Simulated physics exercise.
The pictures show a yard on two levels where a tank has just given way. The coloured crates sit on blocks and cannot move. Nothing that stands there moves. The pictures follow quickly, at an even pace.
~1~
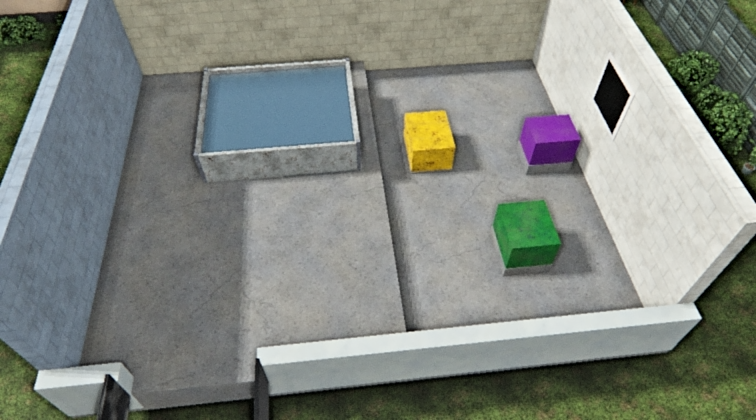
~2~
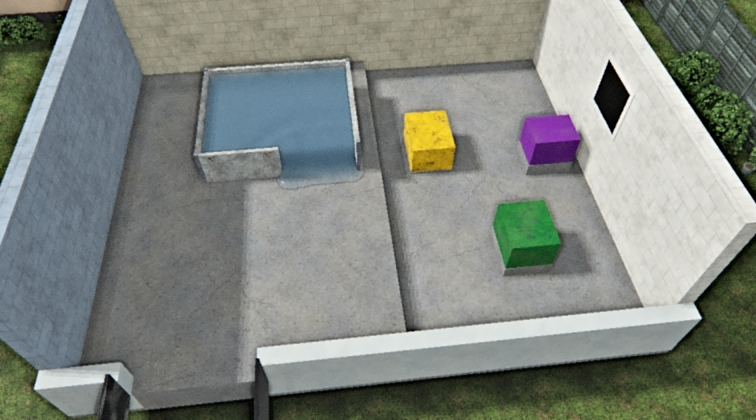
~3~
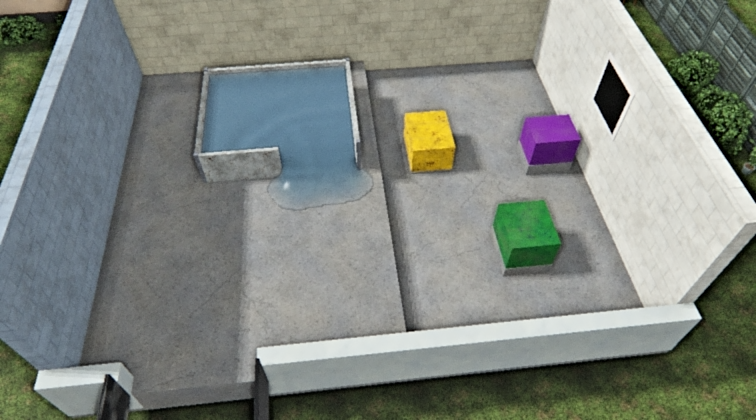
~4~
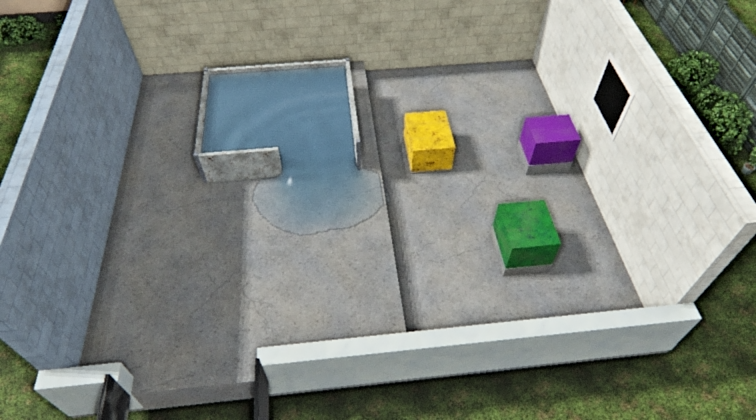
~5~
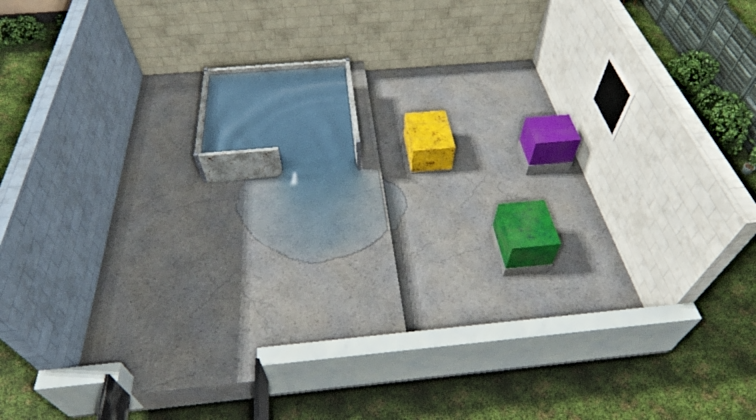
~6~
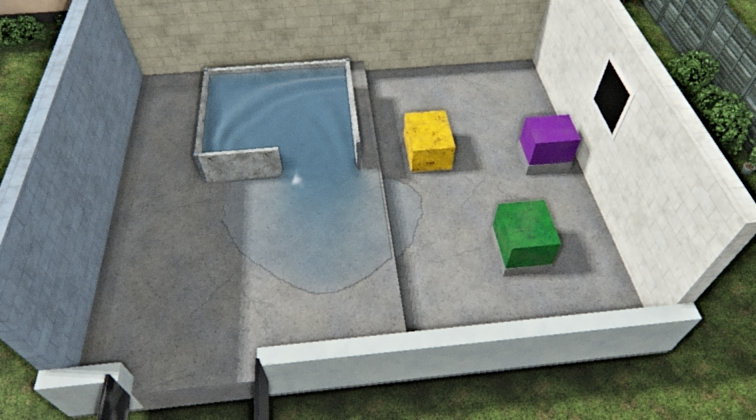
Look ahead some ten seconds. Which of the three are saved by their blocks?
One by one: The green crate keeps dry; the yellow crate is soaked; the purple crate keeps dry.
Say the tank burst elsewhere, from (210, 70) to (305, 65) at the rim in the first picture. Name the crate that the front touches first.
The yellow-painted one.
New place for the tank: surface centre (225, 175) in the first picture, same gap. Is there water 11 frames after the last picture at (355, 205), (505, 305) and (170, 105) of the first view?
As listed: No water, covered, clear.
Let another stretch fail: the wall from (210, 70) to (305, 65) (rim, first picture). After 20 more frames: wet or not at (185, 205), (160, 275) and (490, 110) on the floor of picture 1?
In turn: Flooded, under water, awash.
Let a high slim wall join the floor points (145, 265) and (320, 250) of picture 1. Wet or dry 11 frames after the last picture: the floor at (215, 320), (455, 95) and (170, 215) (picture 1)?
One after the other: Free of water, dry, awash.
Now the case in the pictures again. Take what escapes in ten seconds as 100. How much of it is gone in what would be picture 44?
Close to 70 %.
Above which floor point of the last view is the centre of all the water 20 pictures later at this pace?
Roughly at (341, 203).
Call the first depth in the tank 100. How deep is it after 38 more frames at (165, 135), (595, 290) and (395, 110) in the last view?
In that order: 0, 30 and 0 per cent.
A moment on, water covers 25 % of the floor; the green crate not reached, the yellow crate not reached, the purple crate not reached.
Next, water covers 30 % of the floor; the green crate water round its plinth, the yellow crate not reached, the purple crate not reached.
Then, water covers 40 % of the floor; the green crate water round its plinth, the yellow crate not reached, the purple crate not reached.
Later, water covers 60 % of the floor; the green crate water round its plinth, the yellow crate water round its plinth, the purple crate water round its plinth.
In the end, water covers 90 % of the floor; the green crate stayed above the water, the yellow crate was topped, the purple crate stayed above the water.
